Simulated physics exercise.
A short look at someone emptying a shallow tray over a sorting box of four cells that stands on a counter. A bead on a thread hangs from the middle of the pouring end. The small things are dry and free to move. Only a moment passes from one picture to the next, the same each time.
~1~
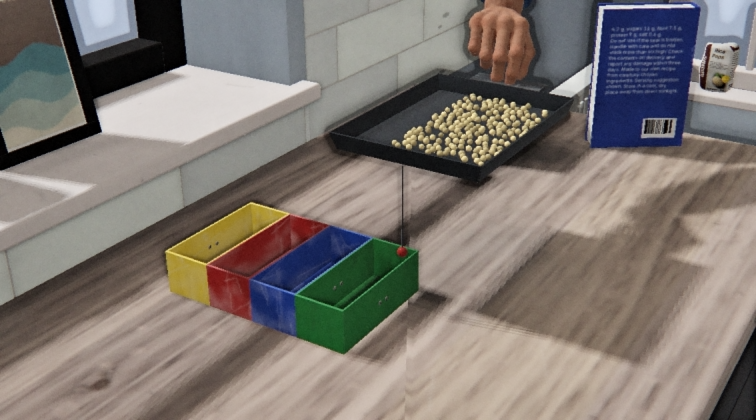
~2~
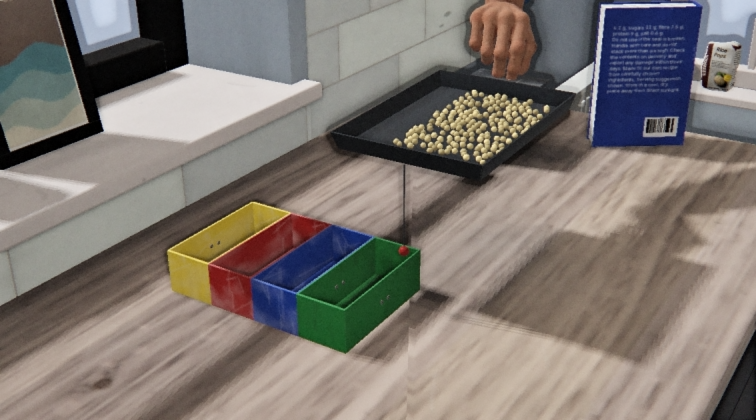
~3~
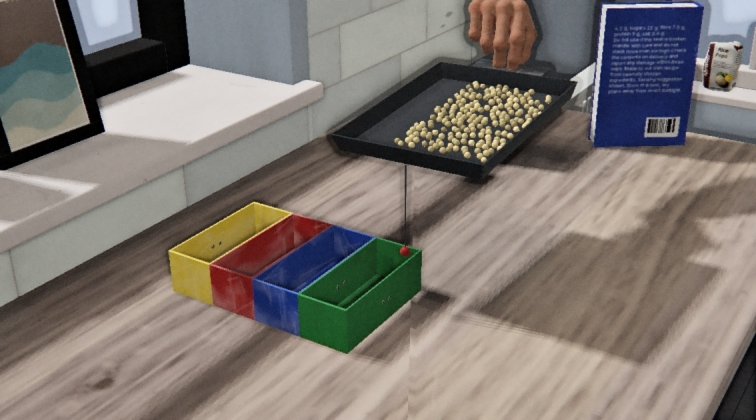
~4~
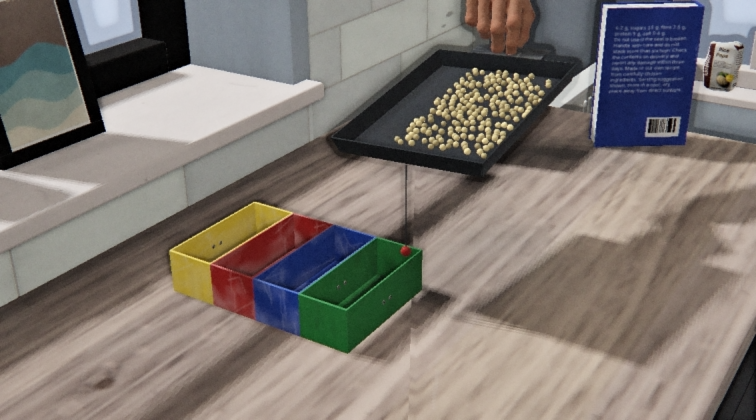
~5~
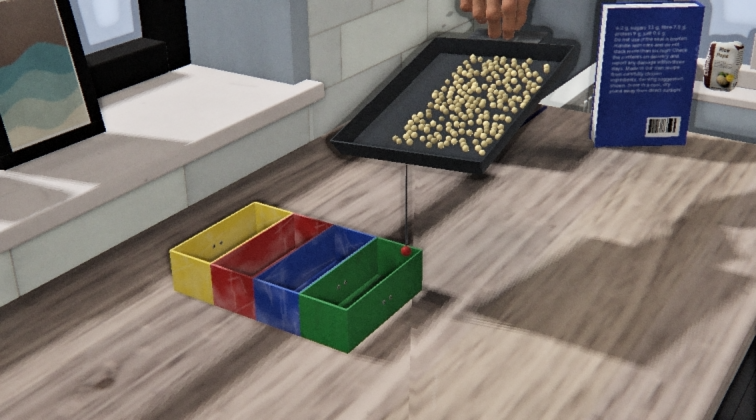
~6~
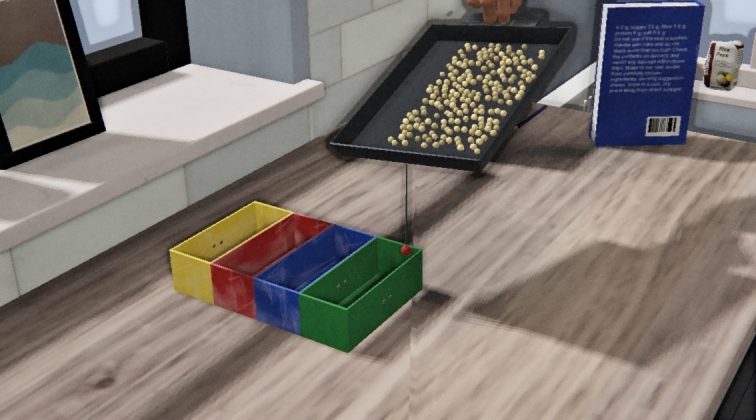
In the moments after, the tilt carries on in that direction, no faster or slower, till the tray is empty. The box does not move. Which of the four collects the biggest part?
Fullest: The blue cell.
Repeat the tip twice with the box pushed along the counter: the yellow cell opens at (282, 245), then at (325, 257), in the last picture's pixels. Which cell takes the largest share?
First the red one, then the cell in yellow.
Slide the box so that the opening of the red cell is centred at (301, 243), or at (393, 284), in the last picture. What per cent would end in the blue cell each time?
In turn 80 and 0 in a hundred.
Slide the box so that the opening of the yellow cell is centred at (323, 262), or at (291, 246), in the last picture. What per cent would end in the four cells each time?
Roughly 90 per cent, and 100 per cent.
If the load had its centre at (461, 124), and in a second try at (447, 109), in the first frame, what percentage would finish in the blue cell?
About 70 and 80 per cent.
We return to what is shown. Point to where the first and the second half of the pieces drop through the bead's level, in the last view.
Around (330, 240) and then (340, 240).
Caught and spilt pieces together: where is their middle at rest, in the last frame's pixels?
At about (325, 294).
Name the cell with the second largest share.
The runner-up: The green cell.
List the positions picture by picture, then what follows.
Corners of the pouring end at (336, 131) and (479, 164), level; middle of the load at (478, 127), soya beans; bead on its thread at (402, 252); yellow cell at (188, 274); red cell at (229, 289); blue cell at (273, 304); green cell at (320, 320), in the first frame.
Corners of the pouring end at (338, 131) and (480, 162), level; middle of the load at (480, 124), in the second frame.
Corners of the pouring end at (338, 133) and (481, 161), tipped barely, lowest at the left corner; middle of the load at (481, 118), in the third frame.
Corners of the pouring end at (338, 136) and (480, 159), tipped a little, lowest at the left corner; middle of the load at (481, 109), in the fourth frame.
Corners of the pouring end at (337, 138) and (479, 158), tipped clearly, lowest at the left corner; middle of the load at (479, 100), in the fifth frame.
Corners of the pouring end at (337, 141) and (477, 156), tipped clearly, lowest at the left corner; middle of the load at (474, 93), about two thirds on the move; yellow cell at (192, 273); red cell at (234, 287); blue cell at (277, 302); green cell at (324, 319), in the sixth frame.
Soon after the last picture, tray tipped steeply; most on the tray; a small part in the blue cell; a stray few in the red cell; a stray few in the green cell; a small part falling or outside the box.
A little later, tray tipped past a quarter turn; a small part on the tray; about half in the blue cell; about a quarter in the green cell; a stray few in the red cell; a stray few in the yellow cell; about a quarter falling or outside the box.
Later still, tray tipped past a quarter turn; about two thirds in the blue cell; about a third in the green cell; a stray few in the red cell; a stray few in the yellow cell; a stray few falling or outside the box.
At rest, tray tipped past a quarter turn; about two thirds in the blue cell; about a third in the green cell; a stray few in the red cell; a stray few in the yellow cell; a stray few outside the box.
